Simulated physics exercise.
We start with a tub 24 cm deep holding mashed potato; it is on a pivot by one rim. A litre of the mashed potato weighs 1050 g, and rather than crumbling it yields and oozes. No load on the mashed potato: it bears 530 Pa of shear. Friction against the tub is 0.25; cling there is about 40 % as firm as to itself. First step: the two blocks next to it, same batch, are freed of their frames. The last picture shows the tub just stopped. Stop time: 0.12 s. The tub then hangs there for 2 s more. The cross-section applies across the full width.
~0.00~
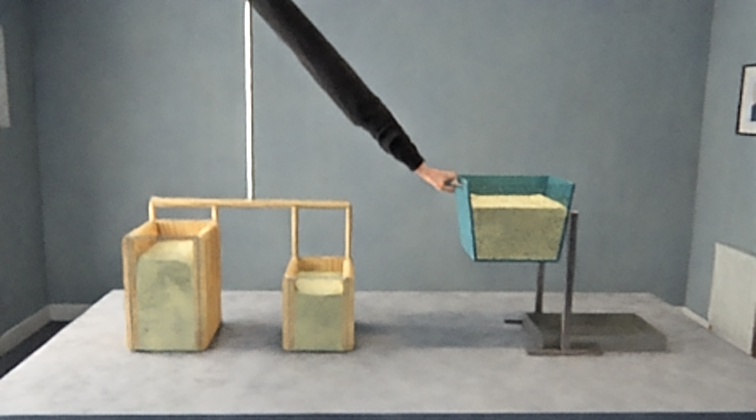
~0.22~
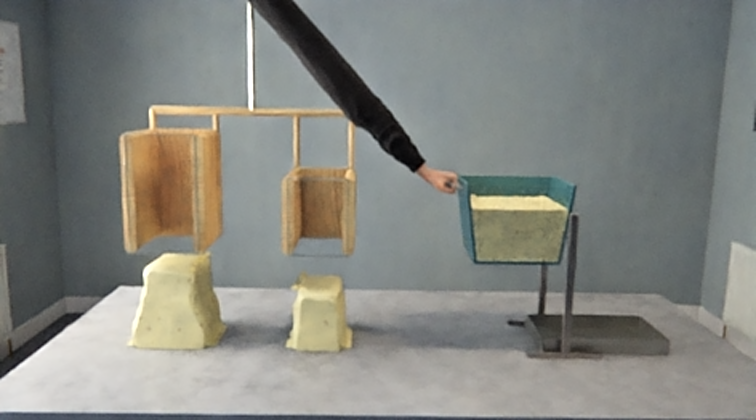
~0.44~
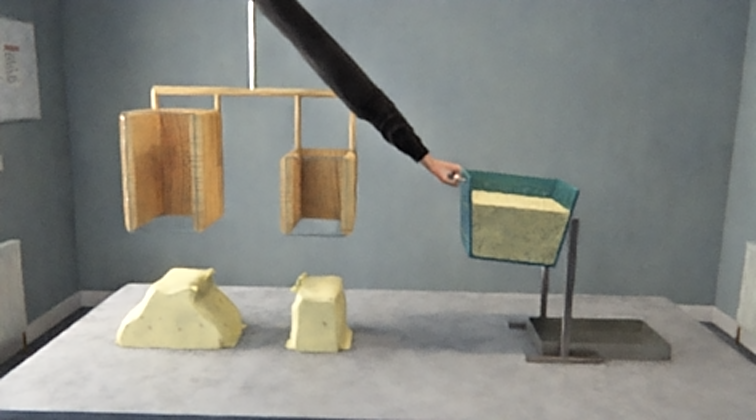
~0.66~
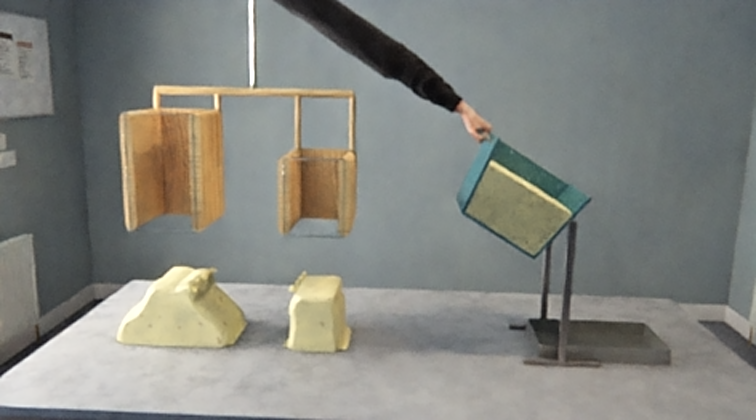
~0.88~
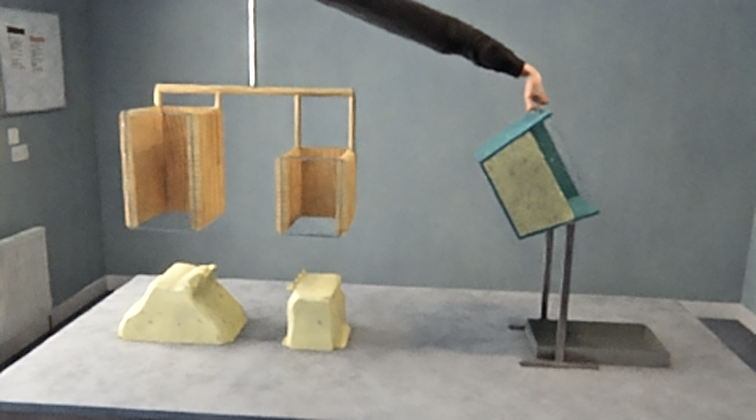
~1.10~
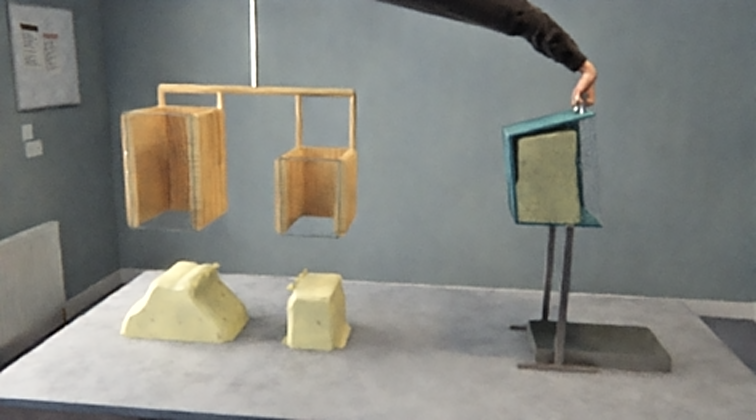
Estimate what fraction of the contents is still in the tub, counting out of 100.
Roughly 61 out of 100.
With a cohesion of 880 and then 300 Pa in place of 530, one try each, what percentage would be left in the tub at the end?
It'd be some 100 percent the first time and some 45 percent the second.
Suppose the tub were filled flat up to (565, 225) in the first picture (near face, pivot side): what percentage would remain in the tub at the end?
Around 100 per cent.
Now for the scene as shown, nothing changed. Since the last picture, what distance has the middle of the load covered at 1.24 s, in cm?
Roughly 4 cm.
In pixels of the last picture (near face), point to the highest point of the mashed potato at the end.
The highest point is near (546, 181) in the last picture.
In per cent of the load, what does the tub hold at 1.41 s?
Near 85 %.
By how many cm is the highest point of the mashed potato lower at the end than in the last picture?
Roughly 15 cm.
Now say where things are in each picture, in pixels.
In the first picture, handle-side rim at (470, 183), tilt 0 degrees; top of the mashed potato at (511, 206); blocks stand 30 cm, 20 cm (left to right).
In the second picture, handle-side rim at (469, 185), tilt 0 degrees; top of the mashed potato at (511, 208); blocks stand 26 cm, 19 cm (left to right).
In the third picture, handle-side rim at (472, 179), tilt 5 degrees; top of the mashed potato at (479, 203); blocks stand 20 cm, 19 cm (left to right).
In the fourth picture, handle-side rim at (501, 140), tilt 31 degrees; top of the mashed potato at (494, 165); blocks stand 20 cm, 19 cm (left to right).
In the fifth picture, handle-side rim at (552, 116), tilt 60 degrees; top of the mashed potato at (528, 134); blocks stand 20 cm, 19 cm (left to right).
In the sixth picture, handle-side rim at (595, 117), tilt 82 degrees; top of the mashed potato at (573, 131); blocks stand 20 cm, 19 cm (left to right).
After 1.24 s, the tub is at 82 degrees and holds 100 %.
After 1.41 s, the tub is at 82 degrees and holds 85 %.
After 1.58 s, the tub is at 82 degrees and holds 69 %.
After 1.75 s, the tub is at 82 degrees and holds 61 %.
After 3.10 s, at the end, the tub is at 82 degrees and holds 61 %.
